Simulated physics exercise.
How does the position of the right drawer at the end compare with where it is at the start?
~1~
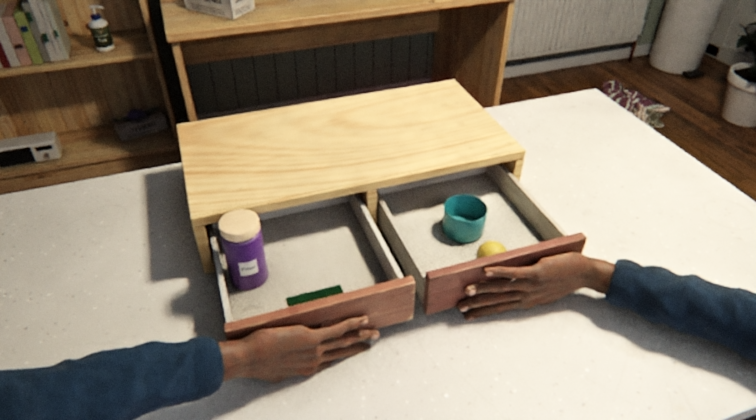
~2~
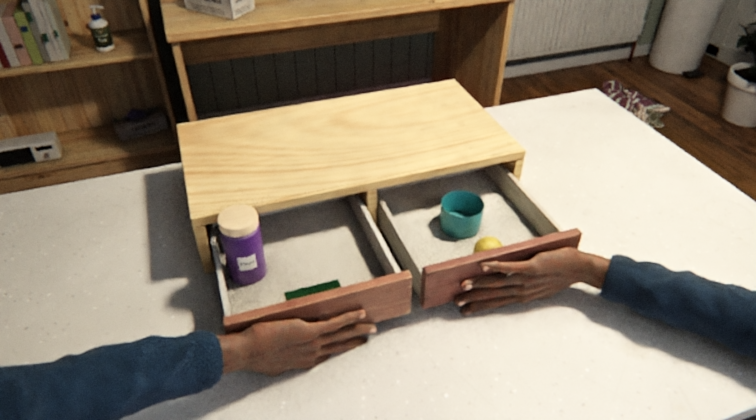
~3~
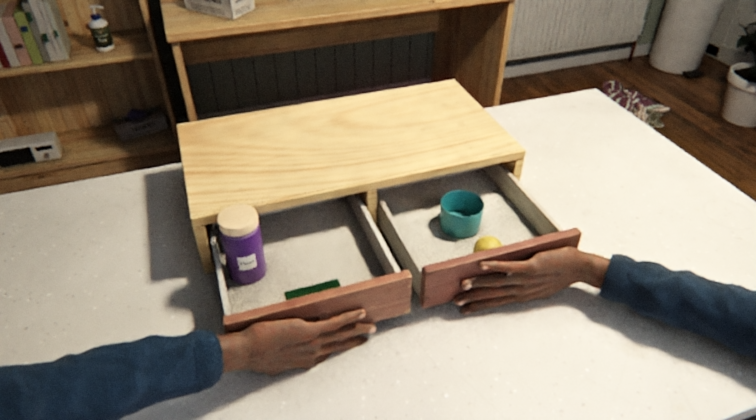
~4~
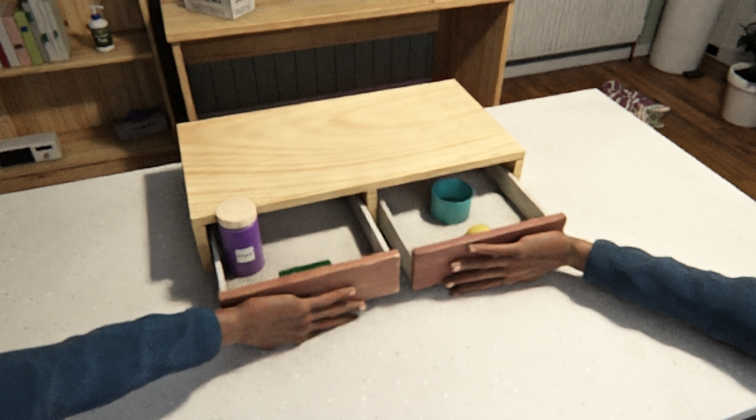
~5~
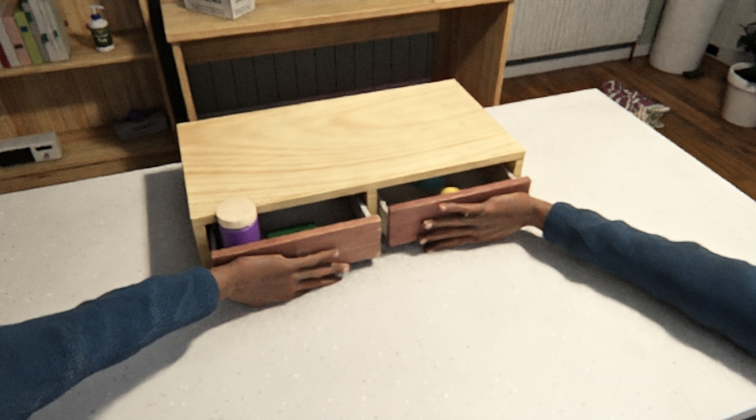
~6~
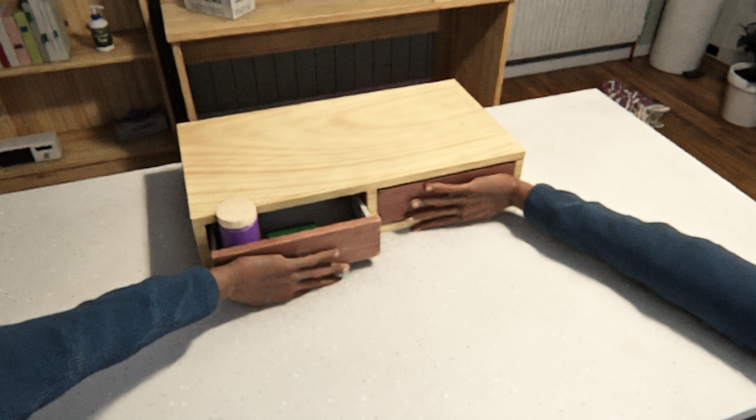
At the start the right drawer is pulled well out towards the viewer, and by the end it has been pushed back into the chest and sits closed.
